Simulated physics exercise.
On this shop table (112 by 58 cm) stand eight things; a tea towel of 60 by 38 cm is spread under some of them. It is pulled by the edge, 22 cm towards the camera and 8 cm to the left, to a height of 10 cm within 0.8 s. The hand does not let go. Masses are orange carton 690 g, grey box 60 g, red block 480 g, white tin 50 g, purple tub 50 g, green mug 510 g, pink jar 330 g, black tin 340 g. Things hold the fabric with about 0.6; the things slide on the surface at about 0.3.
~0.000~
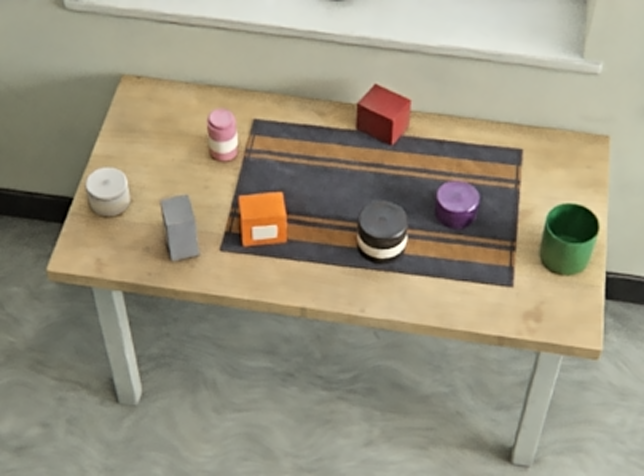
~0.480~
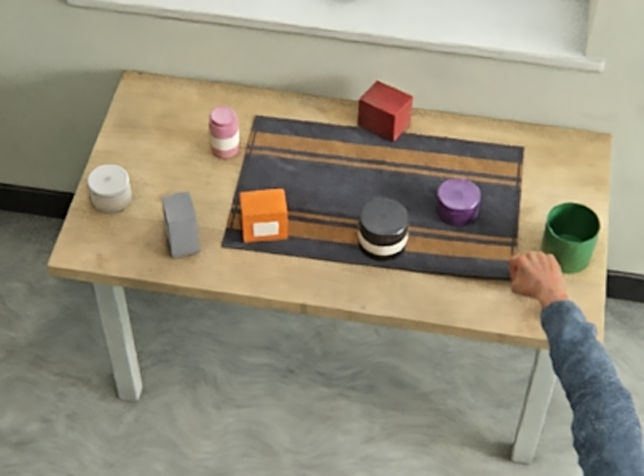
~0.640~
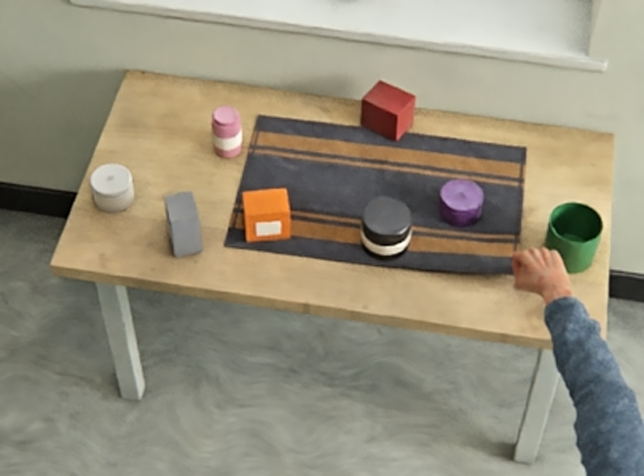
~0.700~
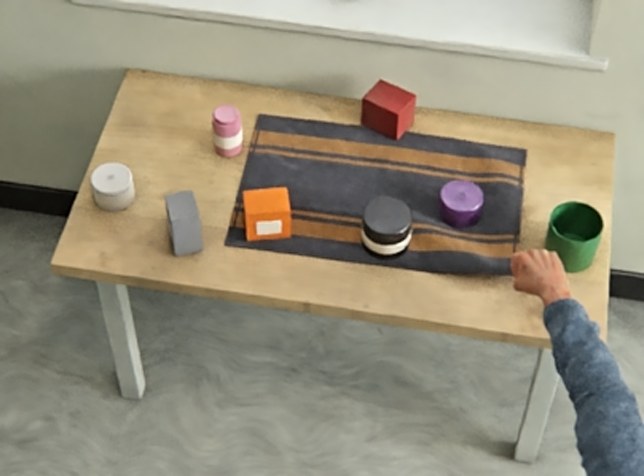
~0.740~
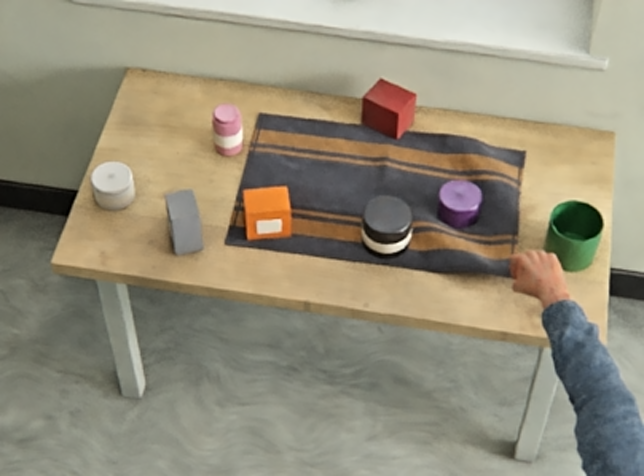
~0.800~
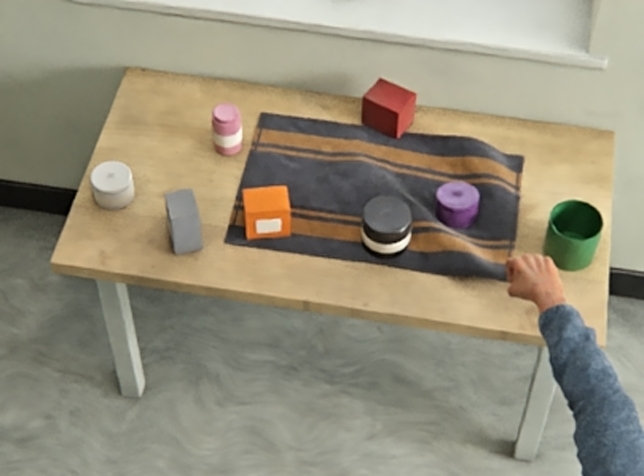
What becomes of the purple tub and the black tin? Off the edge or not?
Result: Purple tub keeps to the top, black tin keeps to the top.
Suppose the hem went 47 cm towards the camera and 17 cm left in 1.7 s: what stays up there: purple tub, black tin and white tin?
In that case: Purple tub falls off, black tin drops off, white tin remains.
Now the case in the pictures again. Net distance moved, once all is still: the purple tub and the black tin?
About: Purple tub 20 cm, black tin 15 cm.
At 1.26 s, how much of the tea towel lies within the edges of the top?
Some 95 per cent of it.
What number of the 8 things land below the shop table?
I count 0.
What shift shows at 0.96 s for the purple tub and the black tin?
About: Purple tub 6 cm, black tin 2 cm.
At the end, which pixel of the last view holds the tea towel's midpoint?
Near (395, 248).
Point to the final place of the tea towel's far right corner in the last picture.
Near (544, 235).
At 1.0 s, 100 % of the tea towel is still over the top; purple tub 6 cm off its start, black tin 3 cm off its start.
At 1.1 s, 100 % of the tea towel is still over the top; purple tub 11 cm off its start, black tin 7 cm off its start.
At 1.3 s, 95 % of the tea towel is still over the top; purple tub 17 cm off its start at (464, 252), black tin 11 cm off its start at (374, 256), orange carton 1 cm off its start at (272, 199).
At 1.4 s, 90 % of the tea towel is still over the top; purple tub 21 cm off its start, black tin 14 cm off its start, orange carton 2 cm off its start.
At 3.0 s, 90 % of the tea towel is still over the top; purple tub 20 cm off its start at (468, 269), black tin 14 cm off its start at (371, 266), orange carton 2 cm off its start at (276, 201).
